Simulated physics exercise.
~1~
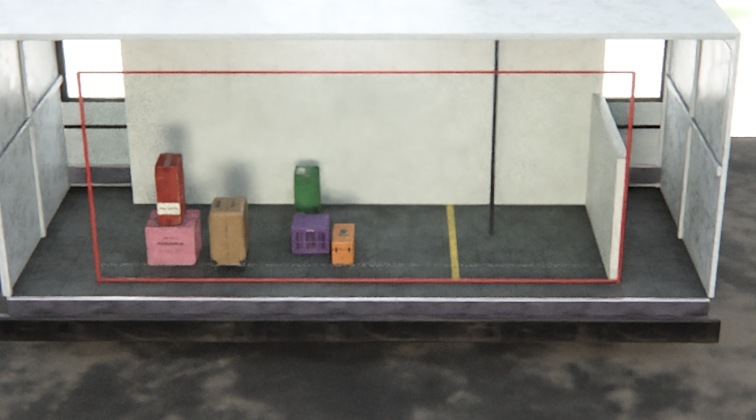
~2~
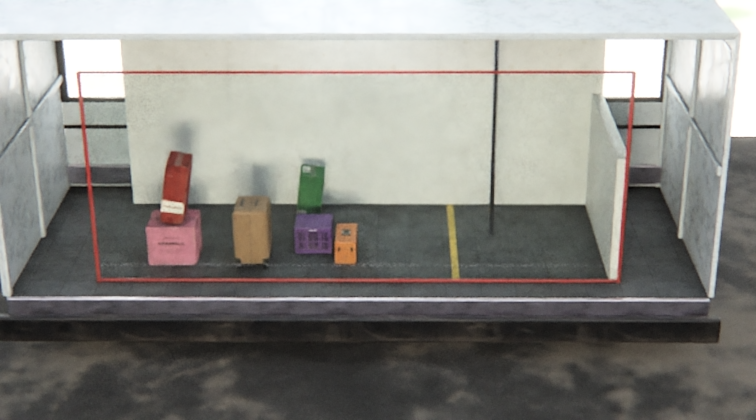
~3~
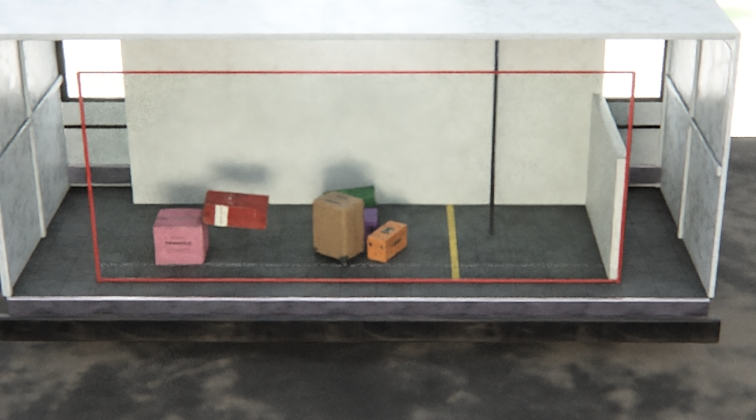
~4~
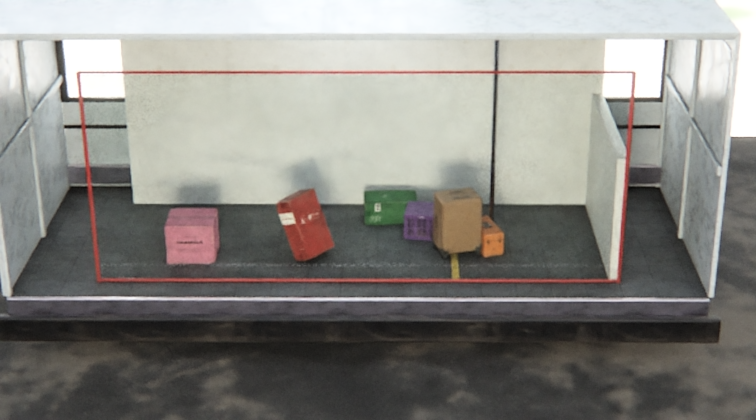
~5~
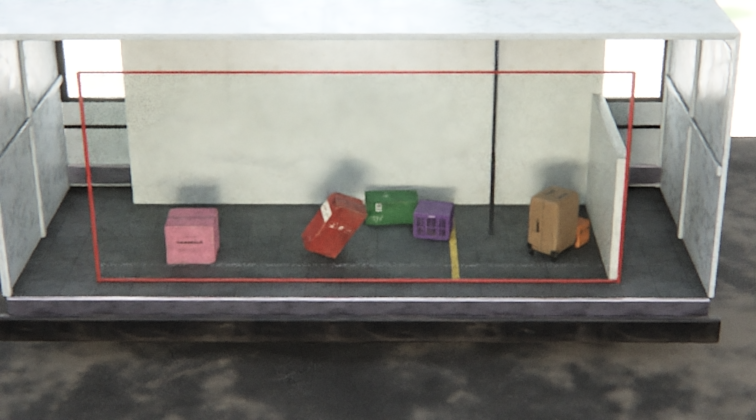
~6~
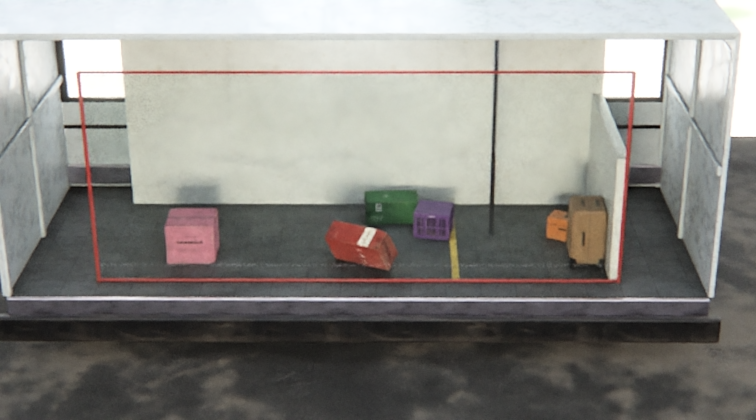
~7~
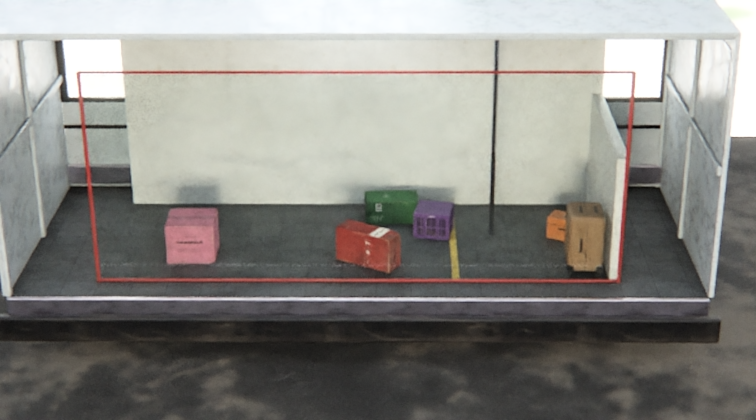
A brown wheeled case rolls right across the yellow line as the red box topples short.
